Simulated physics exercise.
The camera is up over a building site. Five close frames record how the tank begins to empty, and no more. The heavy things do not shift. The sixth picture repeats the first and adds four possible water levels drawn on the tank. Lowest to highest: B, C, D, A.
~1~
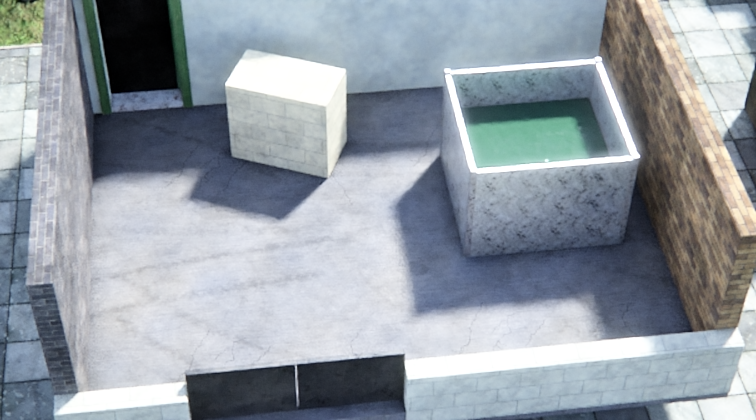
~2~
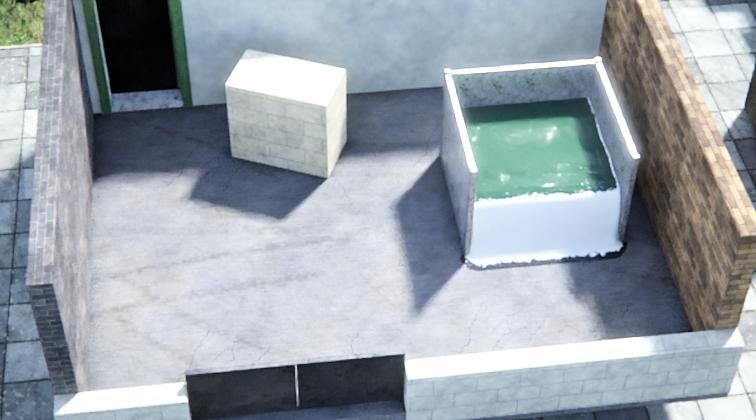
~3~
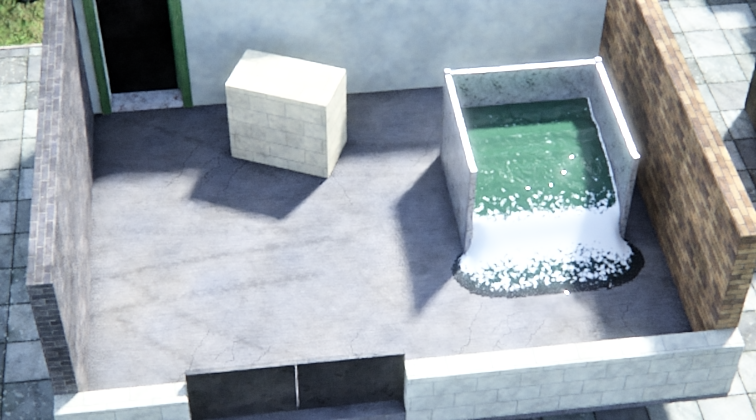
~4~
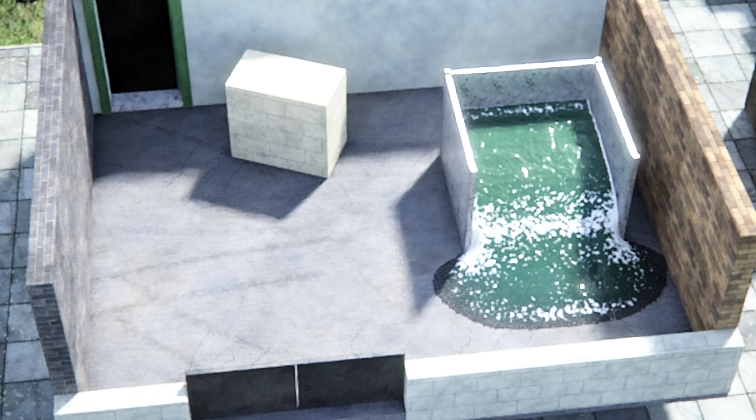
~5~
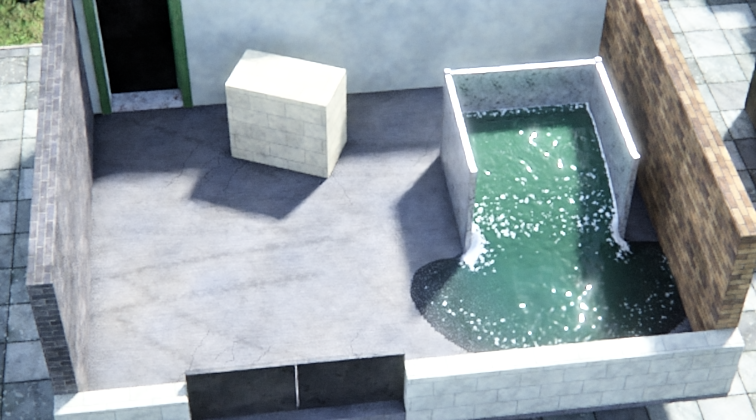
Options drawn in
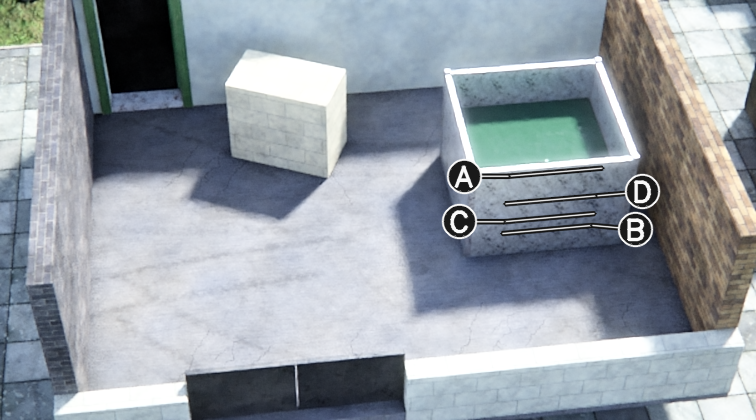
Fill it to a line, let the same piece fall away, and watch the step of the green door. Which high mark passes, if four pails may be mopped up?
C.
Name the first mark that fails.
It is D.
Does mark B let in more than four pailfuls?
No, that is safe.
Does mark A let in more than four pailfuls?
Yes, it does.
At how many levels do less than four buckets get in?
Two.
On the marked copy, A at (555, 172); B at (547, 229); C at (549, 217); D at (551, 199); from the bottom up B, C, D, A.
Choosing A, dozens of bucketfuls pour in.
Choosing B, nothing gets over.
Choosing C, a splash gets over, under a bucket.
Choosing D, about 9 bucketfuls get in.
